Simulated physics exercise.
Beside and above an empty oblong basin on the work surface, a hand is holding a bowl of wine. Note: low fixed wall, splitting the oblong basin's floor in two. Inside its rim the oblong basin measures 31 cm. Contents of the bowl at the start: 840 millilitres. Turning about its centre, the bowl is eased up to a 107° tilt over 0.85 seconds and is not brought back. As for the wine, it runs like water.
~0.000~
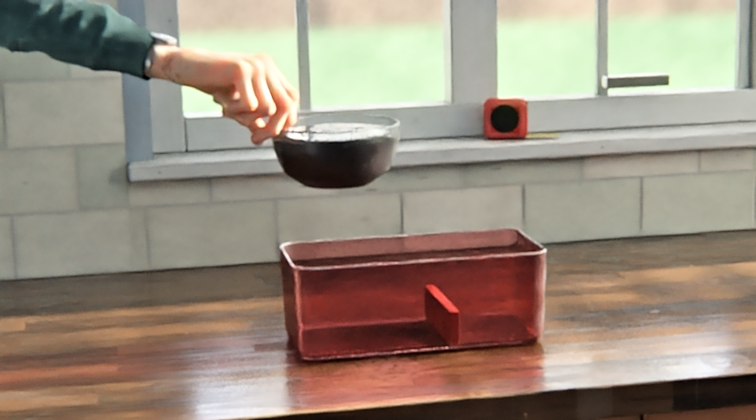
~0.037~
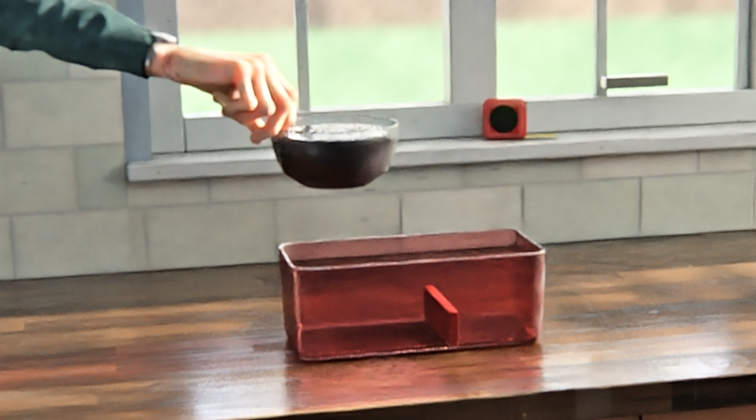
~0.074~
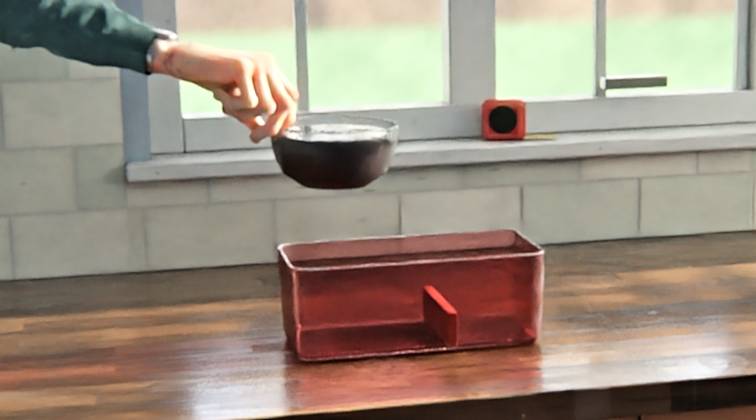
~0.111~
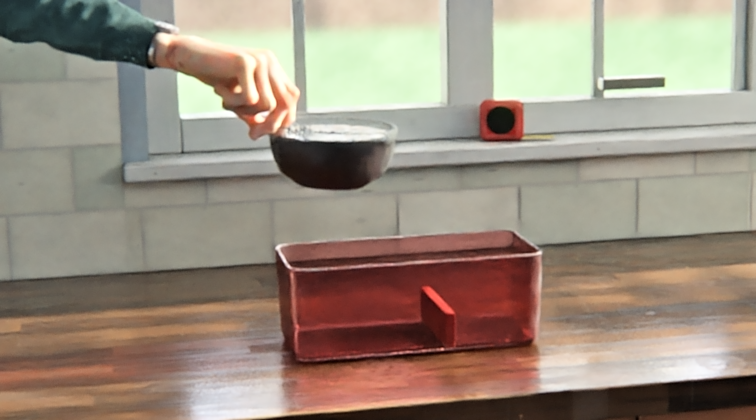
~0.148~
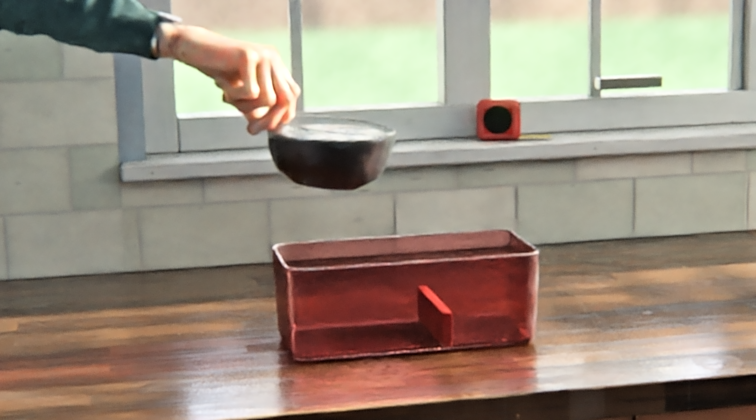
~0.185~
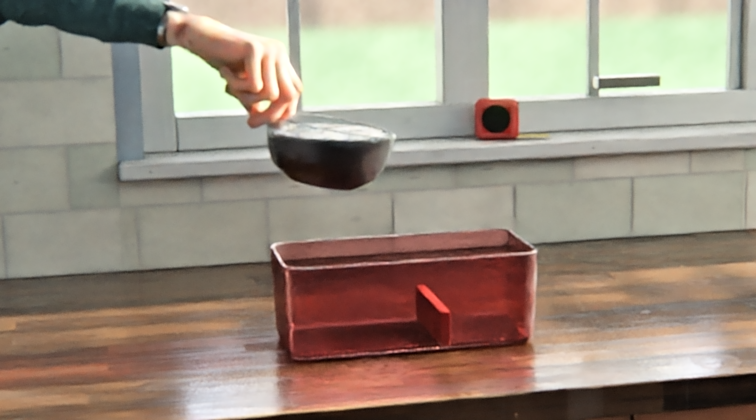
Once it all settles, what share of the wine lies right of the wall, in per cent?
49 %.
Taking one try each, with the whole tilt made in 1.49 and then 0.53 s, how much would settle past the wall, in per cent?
In order, 65 and 35 per cent.
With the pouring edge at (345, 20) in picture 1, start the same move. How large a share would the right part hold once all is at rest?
In that case roughly 25 per cent.
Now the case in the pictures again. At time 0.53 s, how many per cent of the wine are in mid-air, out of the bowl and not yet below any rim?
Near 40 per cent at that time.
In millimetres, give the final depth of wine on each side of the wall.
Around 16 mm deep on the left, around 26 mm deep on the right.
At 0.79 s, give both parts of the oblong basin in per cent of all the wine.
Left roughly 38 per cent, right roughly 52.
Then, 0.53 s in, the tilt is 74° and 39 per cent is still to pour, 3 is left of the wall and 17 right of it.
Then, 0.79 s in, the tilt is 106° and 2 per cent is still to pour, 38 is left of the wall and 52 right of it.
Then, 1.06 s in, the tilt is 107° and 0 per cent is still to pour, 50 is left of the wall and 49 right of it.
Then, 1.35 s in, the tilt is 107° and 0 per cent is still to pour, 50 is left of the wall and 49 right of it.
Finally, 50 per cent lies left of the wall, 49 right of it and 1 outside.
